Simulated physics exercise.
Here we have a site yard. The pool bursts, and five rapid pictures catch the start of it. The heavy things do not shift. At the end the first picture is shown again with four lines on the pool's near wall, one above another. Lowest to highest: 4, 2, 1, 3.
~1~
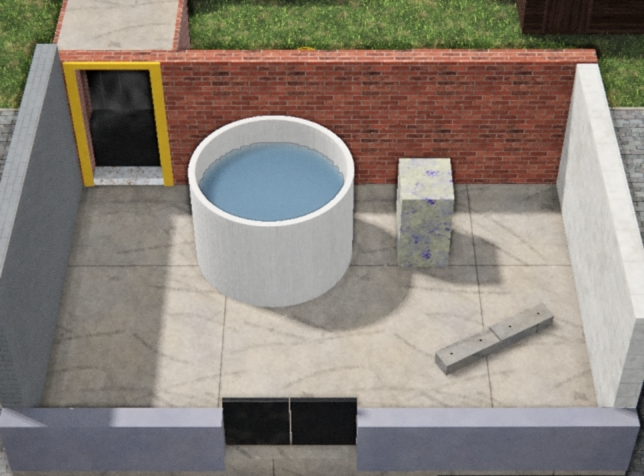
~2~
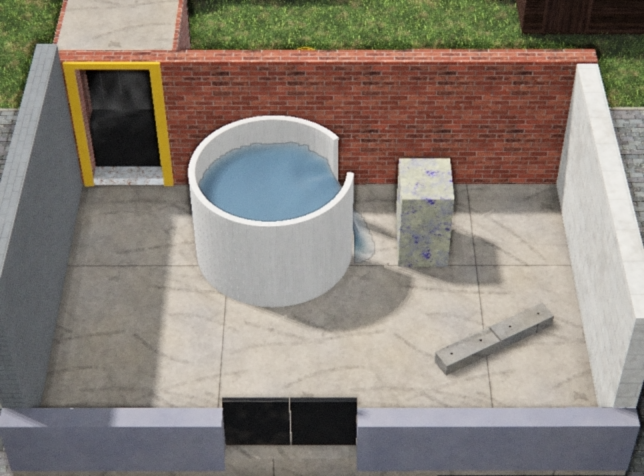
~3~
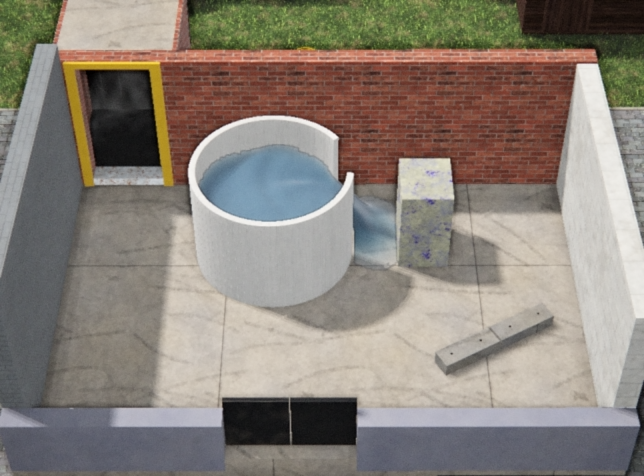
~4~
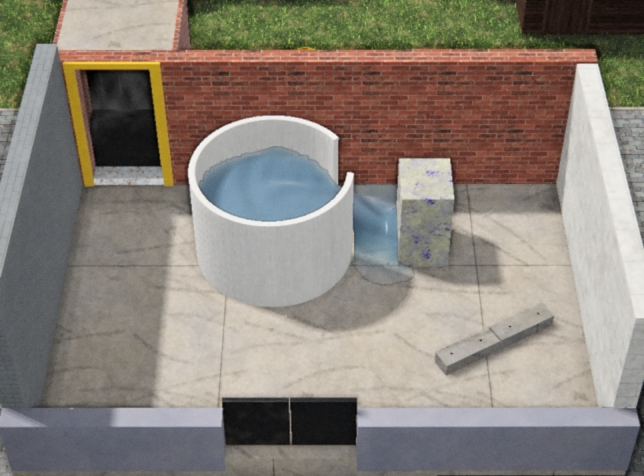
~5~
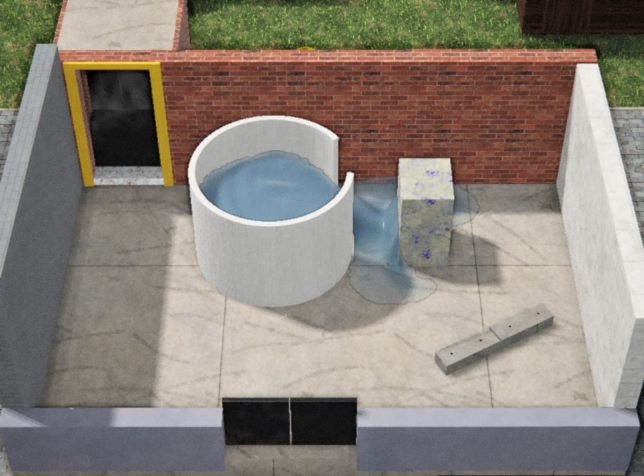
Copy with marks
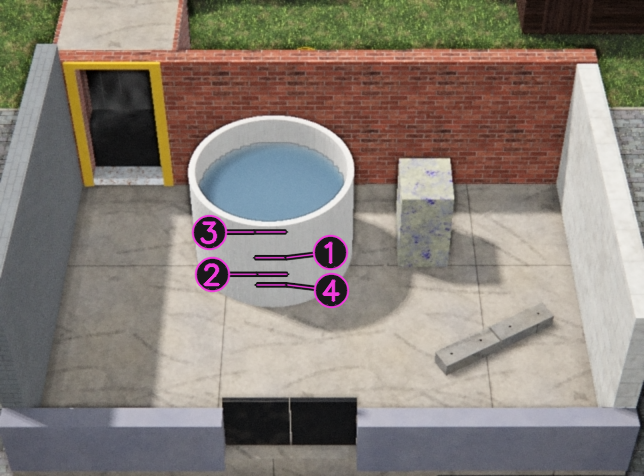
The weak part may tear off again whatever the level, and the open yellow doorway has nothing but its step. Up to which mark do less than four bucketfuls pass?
I would pick level 1.
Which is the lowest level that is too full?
Level 3.
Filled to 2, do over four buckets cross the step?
No, not at all.
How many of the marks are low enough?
Three of the four.
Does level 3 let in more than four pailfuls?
Yes, it does.
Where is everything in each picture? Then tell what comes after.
Water in the pool at rest, its middle at (272, 190); foot of the yellow doorway at (129, 185); shut gate at (290, 405).
Water covers 1 % of the ground and shows as far out as (356, 259).
Water covers 3 % of the ground and shows as far out as (383, 206).
Water covers 6 % of the ground and shows as far out as (373, 190).
Water covers 9 % of the ground and shows as far out as (417, 284).
On the marked copy, 1 at (270, 257); 2 at (271, 274); 3 at (269, 231); 4 at (272, 284); from the bottom up 4, 2, 1, 3.
For level 1, a bucket or two gets in.
For level 2, nothing gets over.
For level 3, some 15 bucketfuls get in.
For level 4, nothing gets over.
